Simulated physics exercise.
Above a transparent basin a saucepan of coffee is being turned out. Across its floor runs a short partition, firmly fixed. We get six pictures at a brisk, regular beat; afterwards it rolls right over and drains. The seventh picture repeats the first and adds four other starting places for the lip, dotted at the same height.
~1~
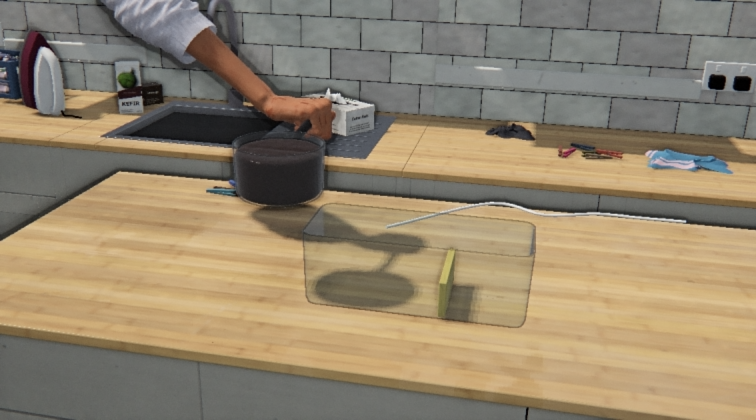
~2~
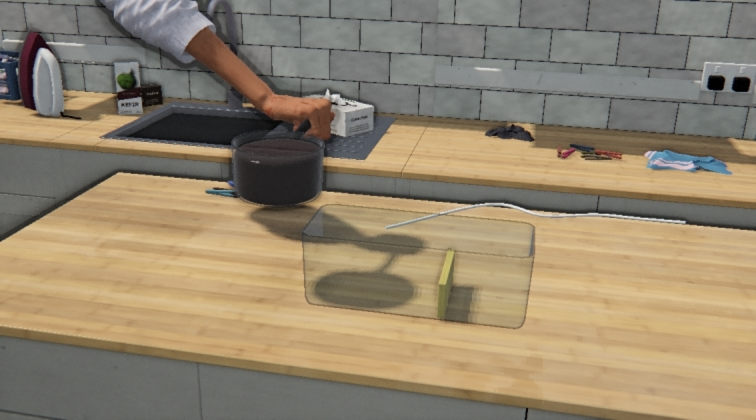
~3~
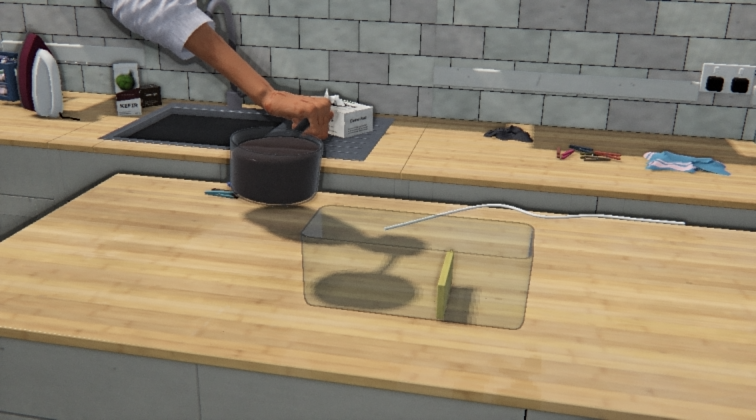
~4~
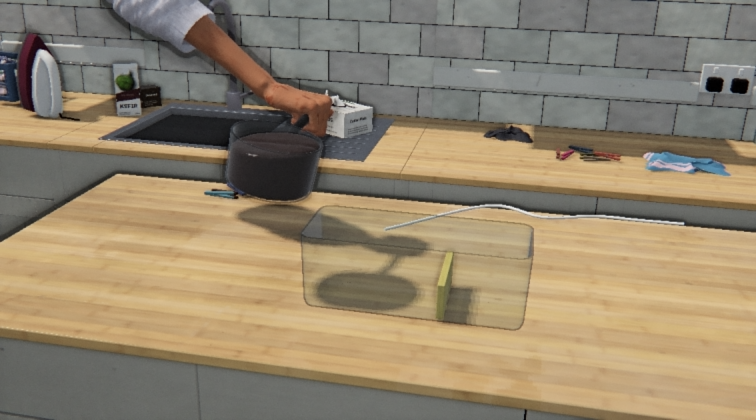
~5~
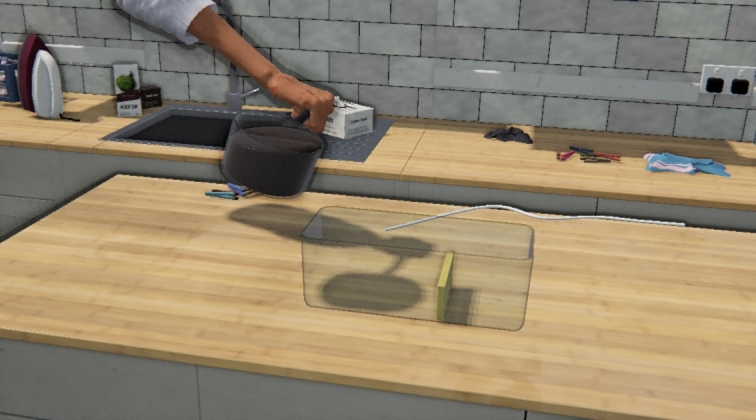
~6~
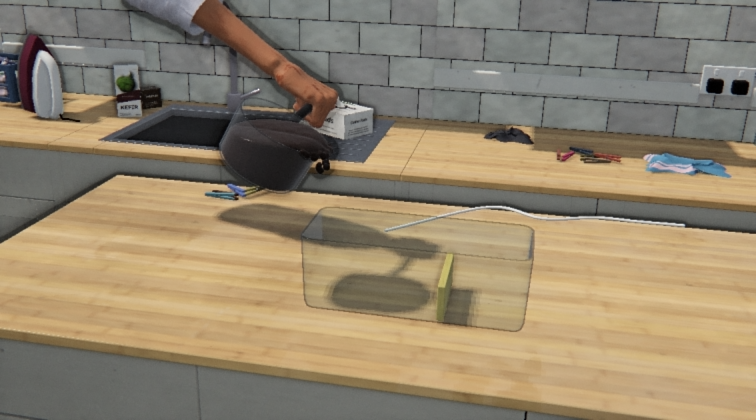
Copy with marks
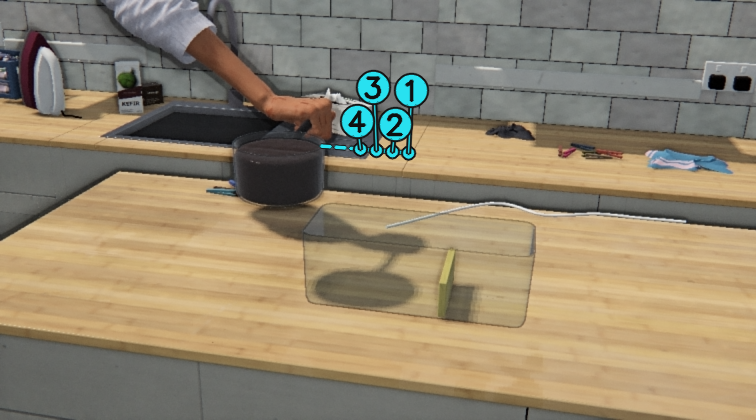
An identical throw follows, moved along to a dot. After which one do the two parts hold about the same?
3 beats the others.
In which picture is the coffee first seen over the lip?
Picture 5.
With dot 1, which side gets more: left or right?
The right side.
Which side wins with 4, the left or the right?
The left side.
In cyan, 1 at (408, 153); 2 at (392, 151); 3 at (376, 150); 4 at (360, 149).
With 1, about 7 % ends left of the wall and 92 % right of it.
With 2, about 19 % ends left of the wall and 80 % right of it.
With 3, about 54 % ends left of the wall and 45 % right of it.
With 4, about 88 % ends left of the wall and 11 % right of it.
